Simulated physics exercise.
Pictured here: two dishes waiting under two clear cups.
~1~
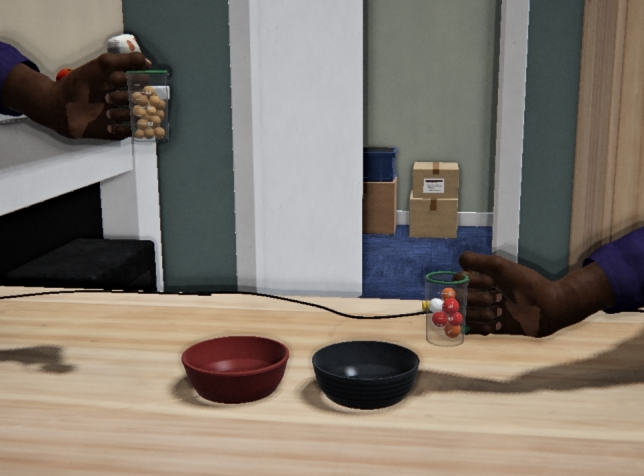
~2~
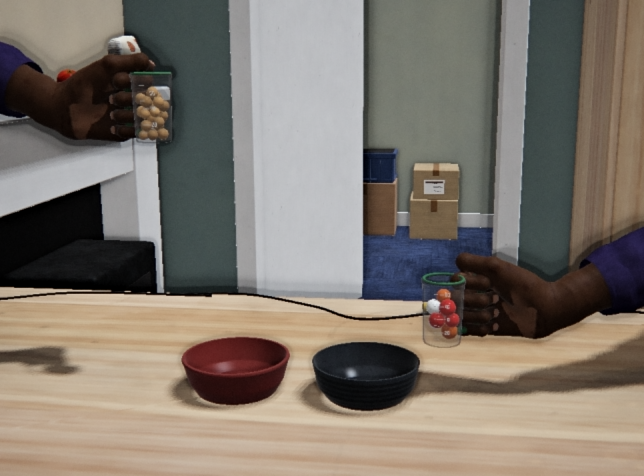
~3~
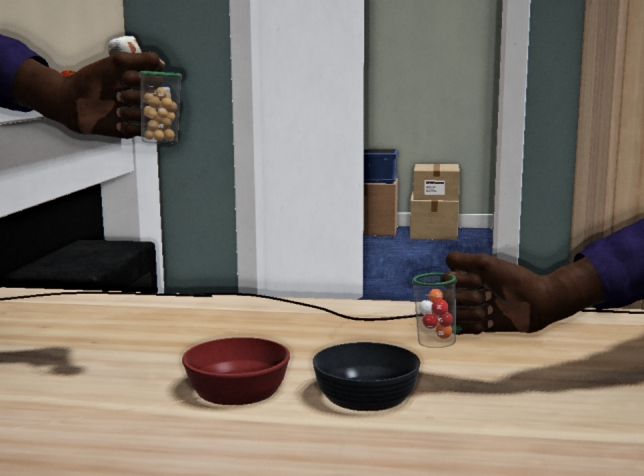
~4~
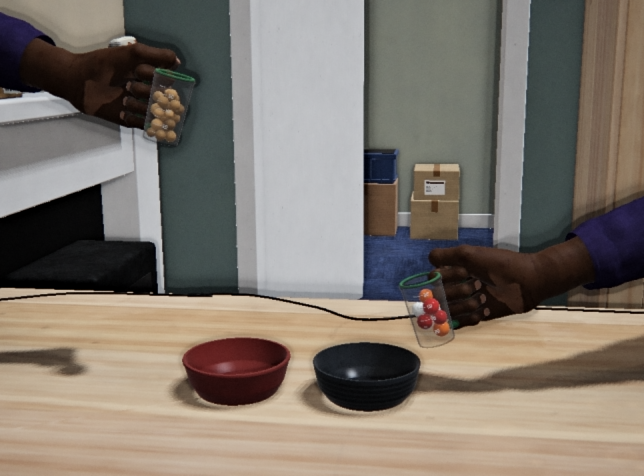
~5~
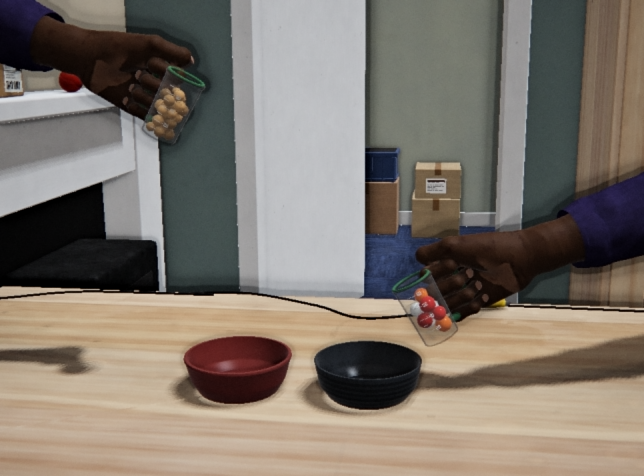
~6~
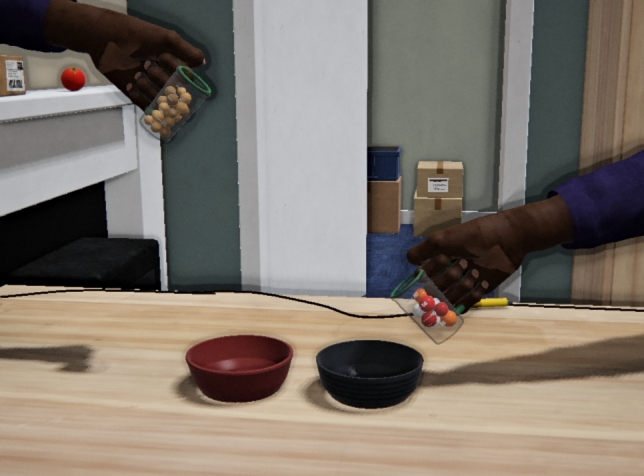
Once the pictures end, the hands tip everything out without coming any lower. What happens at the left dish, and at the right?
In order: Left dish: Spillage; right dish: No spills.
Then, 0.48 s on from there, left, the whole lot still in the cup; right, the whole lot still in the cup.
Then, 0.90 s on from there, left, near two thirds still in the cup, near a third in the air; right, near half still in the cup, near a quarter in the dish, near a quarter in the air.
Then, 1.26 s on from there, left, near a third still in the cup, near half in the dish, a little in the air; right, the whole lot in the dish.
In the end, left, the bulk in the dish, near a quarter outside the dish; right, the whole lot in the dish, none at all outside the dish.
